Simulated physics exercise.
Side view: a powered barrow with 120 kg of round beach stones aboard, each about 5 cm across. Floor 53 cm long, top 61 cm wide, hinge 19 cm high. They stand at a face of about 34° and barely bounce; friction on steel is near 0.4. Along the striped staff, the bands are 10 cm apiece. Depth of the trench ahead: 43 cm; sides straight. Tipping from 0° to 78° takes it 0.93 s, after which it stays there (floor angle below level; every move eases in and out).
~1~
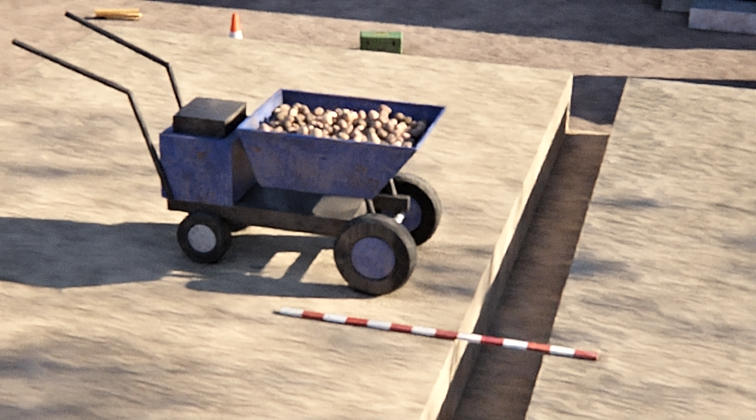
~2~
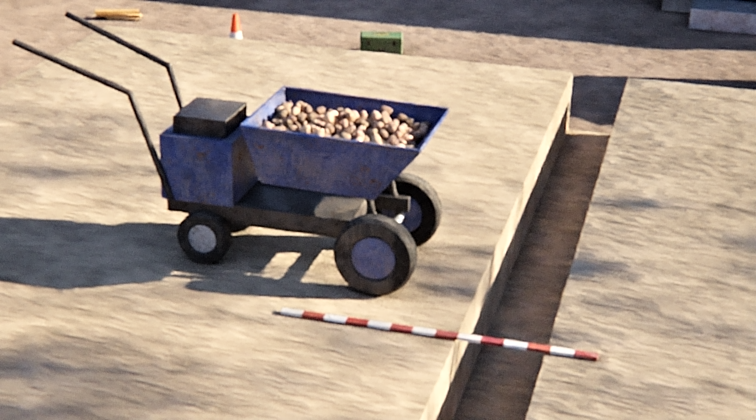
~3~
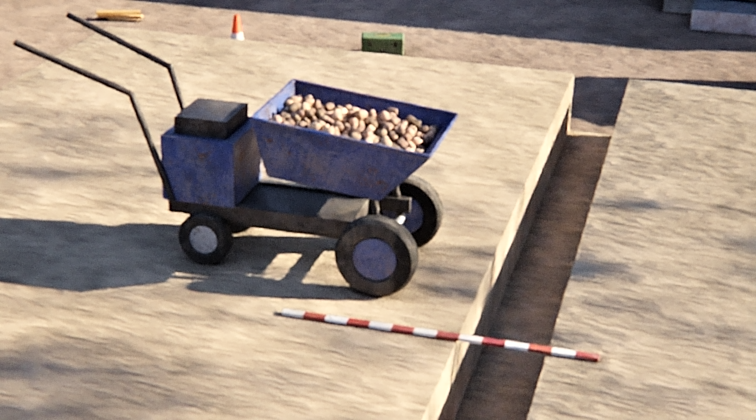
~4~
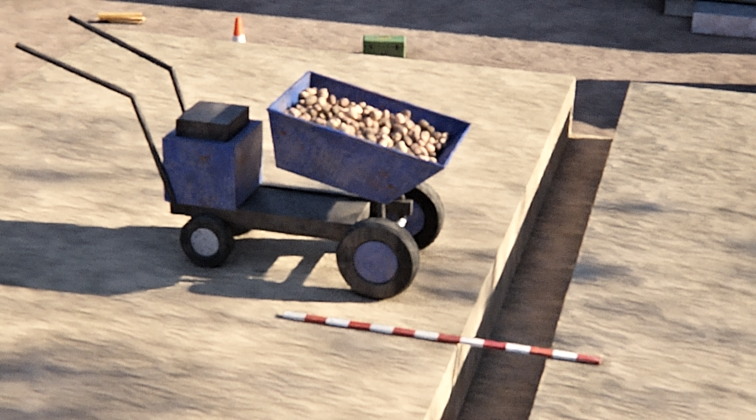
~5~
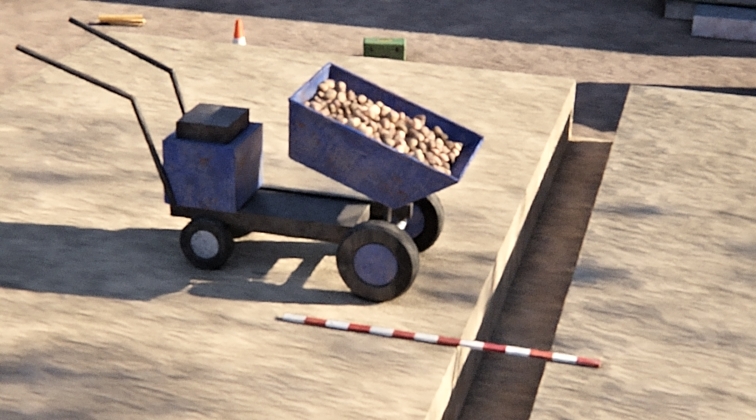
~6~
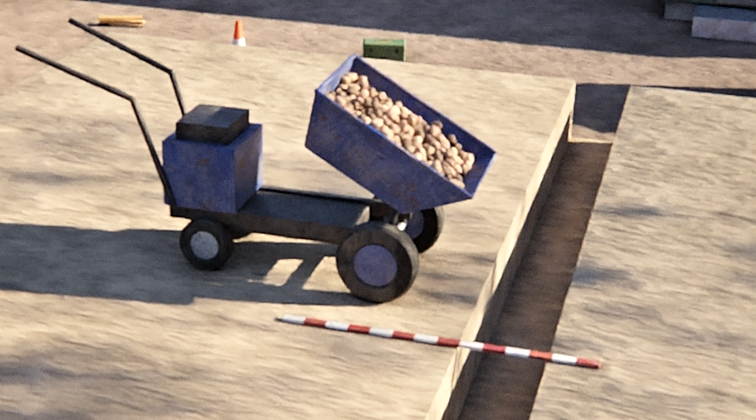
In the video, a blue powered barrow loaded with round stones stands beside a trench, near a red-and-white striped staff, while its tray gradually tilts forward, the rear rising and the front lip lowering to the right.
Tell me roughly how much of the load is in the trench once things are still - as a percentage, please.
I would put it at 73 %.
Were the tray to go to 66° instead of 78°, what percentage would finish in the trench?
I'd guess some 65 in a hundred.
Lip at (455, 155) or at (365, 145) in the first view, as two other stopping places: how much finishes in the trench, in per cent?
Near 25 and near 95 percent.
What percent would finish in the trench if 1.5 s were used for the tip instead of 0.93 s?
In that case some 80 per cent.
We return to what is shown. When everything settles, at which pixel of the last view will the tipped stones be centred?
Their centre sits close to (539, 362).
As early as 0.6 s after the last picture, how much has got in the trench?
45 per cent, give or take.
Then, 0.3 s after the last picture the floor is at 66°, 100 % in the tray; the foremost stones are at (516, 245).
Then, 0.6 s after the last picture the floor is at 78°, 35 % in the tray, 47 % in the trench, 18 % past the trench; the foremost stones are at (629, 303).
Then, 1.0 s after the last picture the floor is at 78°, 4 % in the tray, 68 % in the trench, 27 % past the trench; the foremost stones are past the picture's edge.
Then, 2.9 s after the last picture the floor is at 78°, 0 % in the tray, 73 % in the trench, 27 % past the trench; the foremost stones are past the picture's edge.
